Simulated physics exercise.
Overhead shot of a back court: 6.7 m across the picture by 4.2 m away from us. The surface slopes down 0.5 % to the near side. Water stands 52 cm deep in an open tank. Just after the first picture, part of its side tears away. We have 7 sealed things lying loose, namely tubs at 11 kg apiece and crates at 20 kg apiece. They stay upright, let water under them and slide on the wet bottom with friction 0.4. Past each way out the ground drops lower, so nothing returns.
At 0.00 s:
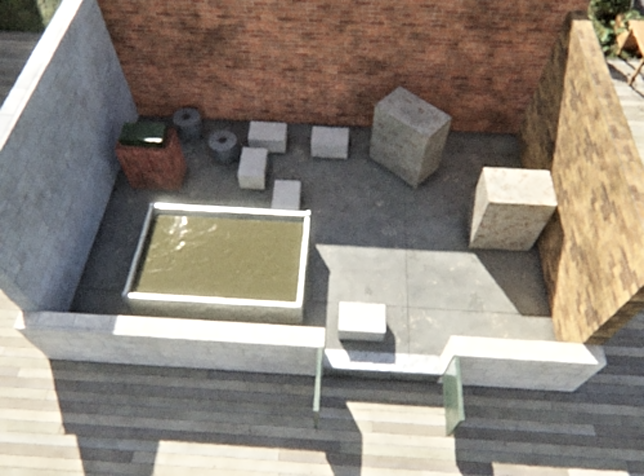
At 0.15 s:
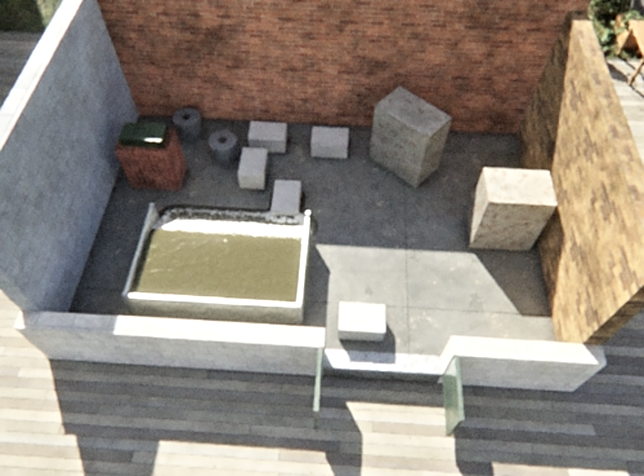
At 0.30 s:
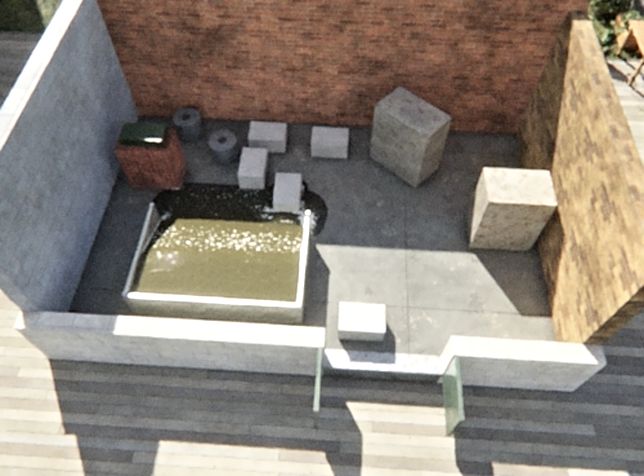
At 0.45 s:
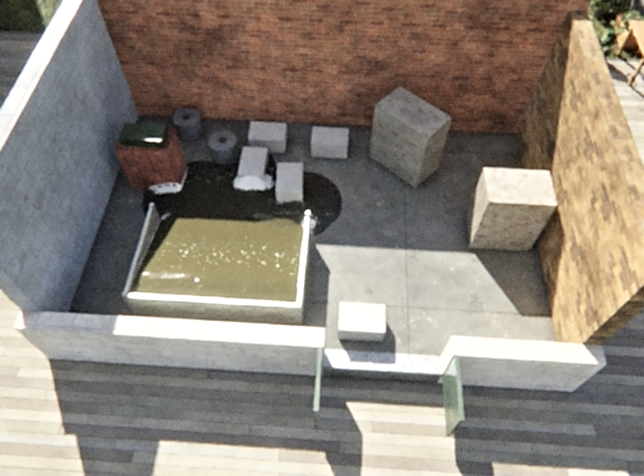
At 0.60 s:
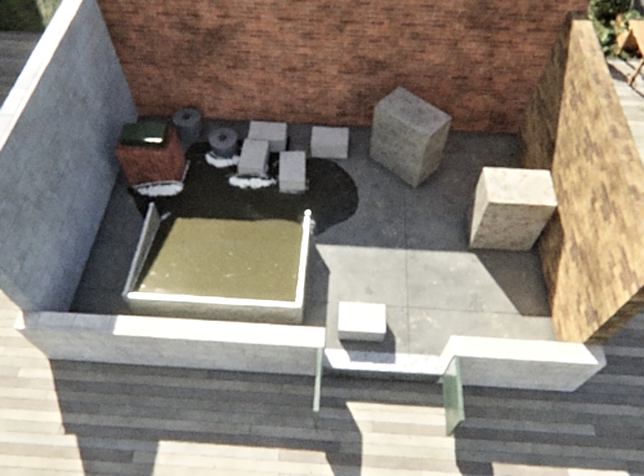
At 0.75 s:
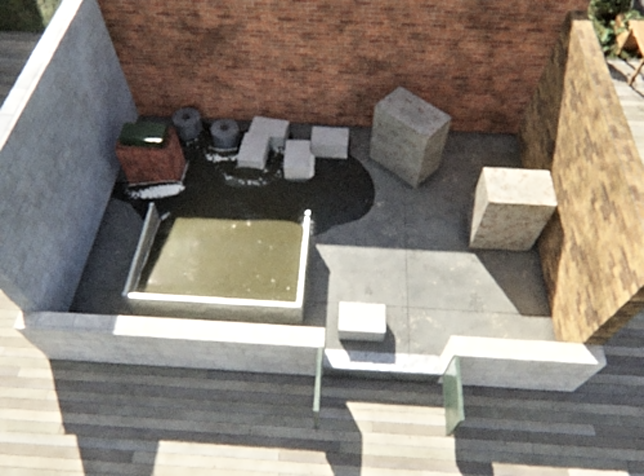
Water spreading darkly across a walled courtyard floor from the far side of an open tank, pushing pale blocks toward the brick wall.
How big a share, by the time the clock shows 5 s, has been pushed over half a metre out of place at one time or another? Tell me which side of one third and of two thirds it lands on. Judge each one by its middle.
A large share, two thirds or beyond.
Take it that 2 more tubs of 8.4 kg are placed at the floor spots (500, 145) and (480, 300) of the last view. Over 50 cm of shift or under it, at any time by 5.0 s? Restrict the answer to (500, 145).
Result: Above the mark.
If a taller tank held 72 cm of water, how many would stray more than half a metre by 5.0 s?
Then 6 of them.
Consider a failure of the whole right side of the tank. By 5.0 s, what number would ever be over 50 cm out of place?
So the tally would be 1.
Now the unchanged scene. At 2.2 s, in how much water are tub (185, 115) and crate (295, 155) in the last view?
Around 15 cm and 21 cm.
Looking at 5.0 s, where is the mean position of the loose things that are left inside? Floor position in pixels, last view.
The average lands around (287, 198).
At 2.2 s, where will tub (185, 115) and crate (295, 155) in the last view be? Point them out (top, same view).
(143, 131) and (341, 127), roughly.
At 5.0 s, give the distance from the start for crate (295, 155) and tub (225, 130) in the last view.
In that order: 200 cm, 40 cm.
After 1.1 s 3 of 7 are over 50 cm from their spots; 2 afloat.
After 2.2 s 4 of 7 are over 50 cm from their spots; 6 afloat.
After 3.5 s 2 of 7 are over 50 cm from their spots; 6 afloat.
After 5.0 s 5 of 7 are over 50 cm from their spots, and 6 have been at some point; 4 afloat.
